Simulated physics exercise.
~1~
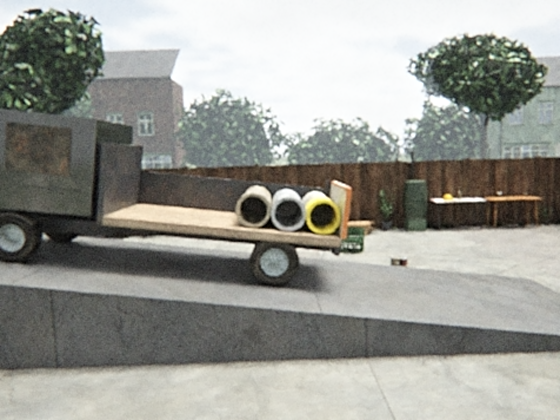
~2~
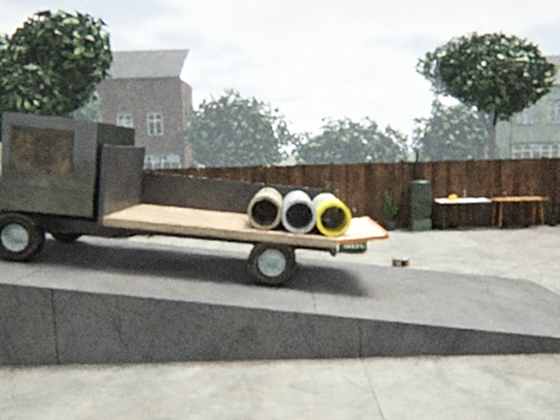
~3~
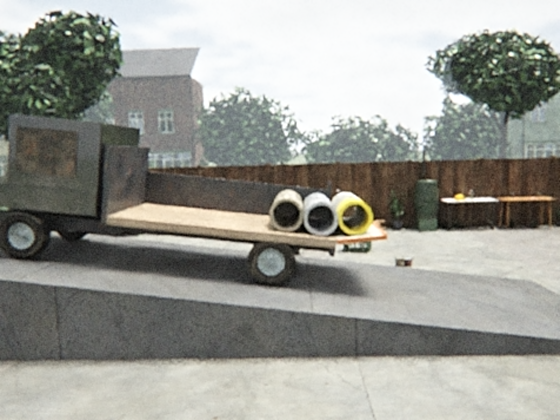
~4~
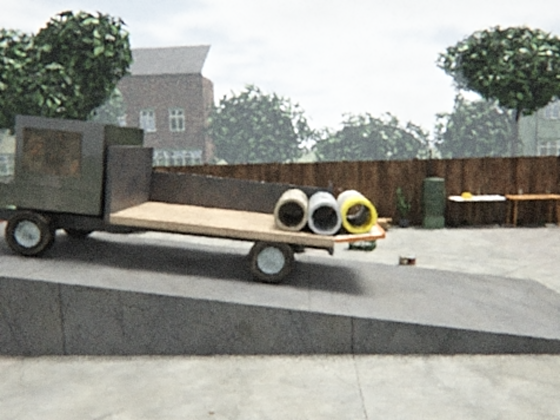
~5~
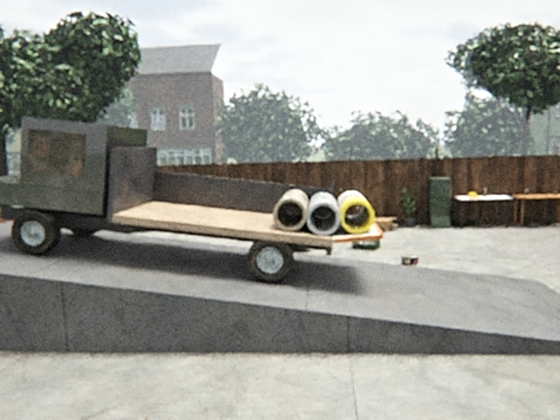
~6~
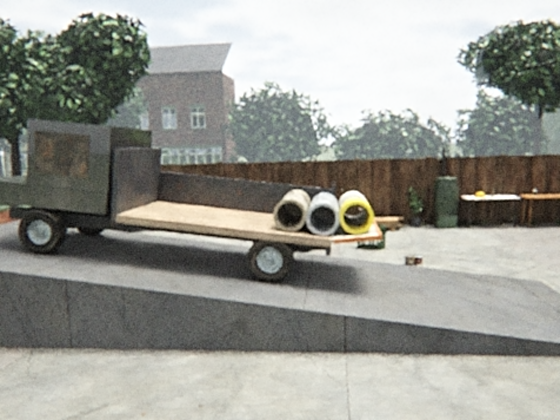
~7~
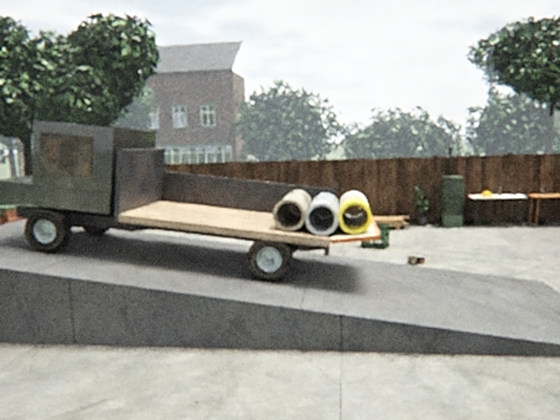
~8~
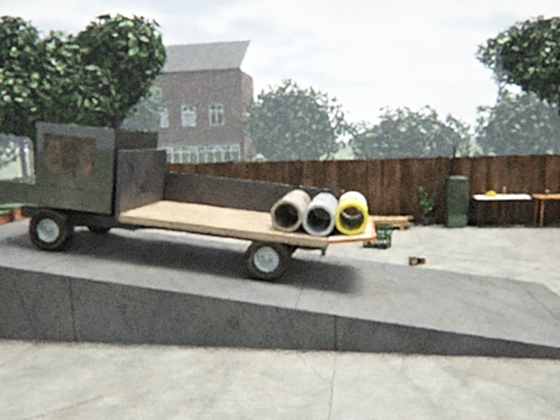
The footage shows a pick-up standing nose-up on a ramp with three concrete pipes on its bed as the tailgate drops open. The pipes roll right until the yellow one moves onto the lowered gate, where it comes to rest with none falling off.
